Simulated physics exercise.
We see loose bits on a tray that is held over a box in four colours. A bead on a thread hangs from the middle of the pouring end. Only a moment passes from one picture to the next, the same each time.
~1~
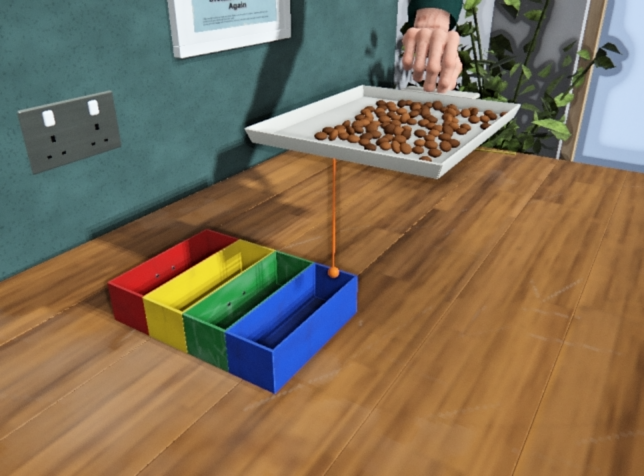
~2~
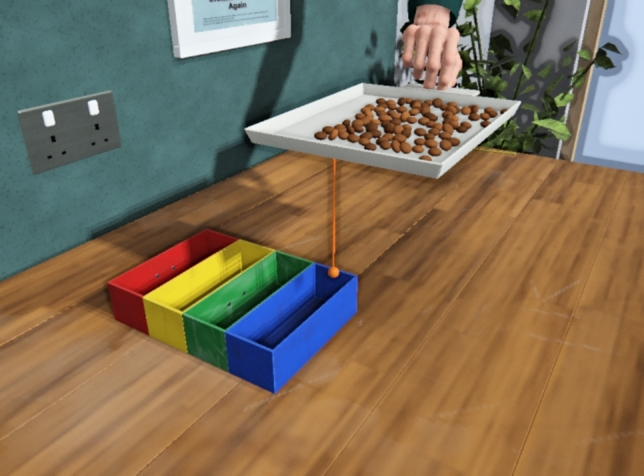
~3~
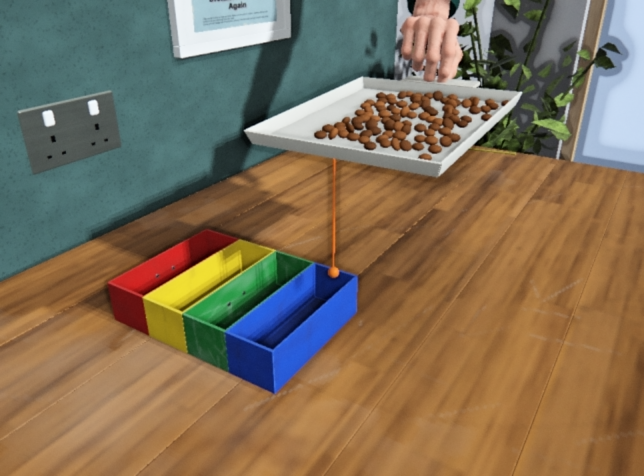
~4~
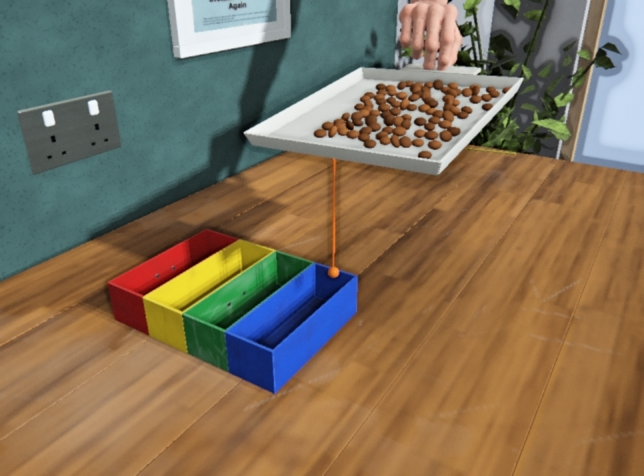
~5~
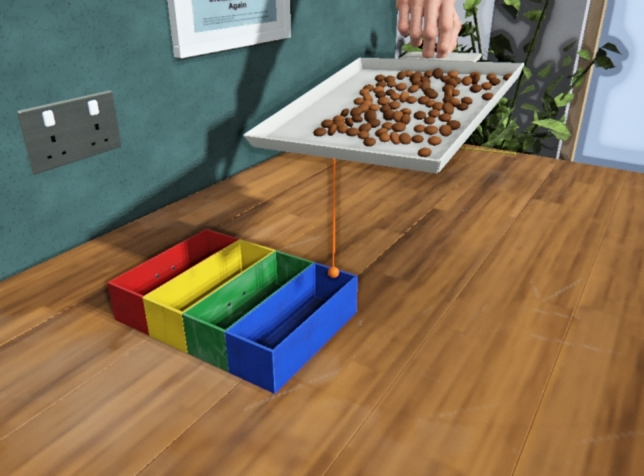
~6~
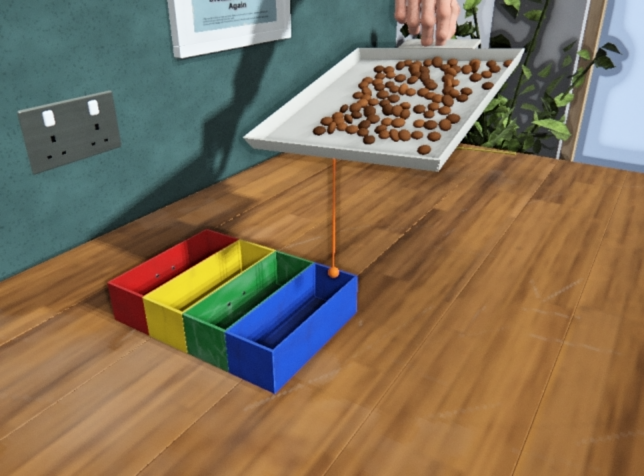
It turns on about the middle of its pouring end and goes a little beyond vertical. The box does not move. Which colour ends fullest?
The green cell gets the most.
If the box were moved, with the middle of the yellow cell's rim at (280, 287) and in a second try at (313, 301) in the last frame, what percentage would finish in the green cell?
In turn 20 and 0 in a hundred.
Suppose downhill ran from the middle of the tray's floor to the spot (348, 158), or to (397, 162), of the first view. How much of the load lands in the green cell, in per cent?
Near 10 % and 0 %.
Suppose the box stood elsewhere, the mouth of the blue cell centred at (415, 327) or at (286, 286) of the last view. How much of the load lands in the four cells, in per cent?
About 70 and 70 per cent.
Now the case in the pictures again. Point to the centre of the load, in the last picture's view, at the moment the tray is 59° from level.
Around (303, 143).
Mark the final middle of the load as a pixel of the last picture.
Around (258, 320).
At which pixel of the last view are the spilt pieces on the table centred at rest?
Near (349, 375).
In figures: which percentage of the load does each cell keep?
In per cent, red cell 0, yellow cell 20, green cell 40 and blue cell 20.
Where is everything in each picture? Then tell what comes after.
In the first picture, corners of the pouring end at (252, 128) and (439, 162), level; middle of the load at (412, 122), bits of dog kibble; bead on its thread at (333, 272); red cell at (129, 305); yellow cell at (165, 321); green cell at (206, 339); blue cell at (250, 358).
In the second picture, corners of the pouring end at (252, 128) and (439, 162), level; middle of the load at (412, 120).
In the third picture, corners of the pouring end at (251, 130) and (438, 161), tipped barely, lowest at the left corner; middle of the load at (412, 115).
In the fourth picture, corners of the pouring end at (251, 131) and (438, 159), tipped a little, lowest at the left corner; middle of the load at (412, 108).
In the fifth picture, corners of the pouring end at (250, 133) and (437, 157), tipped a little, lowest at the left corner; middle of the load at (411, 100).
In the sixth picture, corners of the pouring end at (250, 135) and (436, 156), tipped a little, lowest at the left corner; middle of the load at (411, 92); red cell at (129, 305); yellow cell at (165, 321); green cell at (206, 339); blue cell at (250, 358).
Soon after the last picture, tray tipped steeply; most on the tray; a stray few in the blue cell; about a quarter falling or outside the box.
A little later, tray tipped right over; a small part on the tray; about a third in the green cell; about a quarter in the yellow cell; a small part in the blue cell; about a quarter falling or outside the box.
Later still, tray tipped past a quarter turn; about a third in the green cell; about a quarter in the blue cell; about a quarter in the yellow cell; a small part falling or outside the box.
At rest, tray tipped past a quarter turn; about a third in the green cell; about a quarter in the blue cell; about a quarter in the yellow cell; none in the red cell; a small part outside the box.
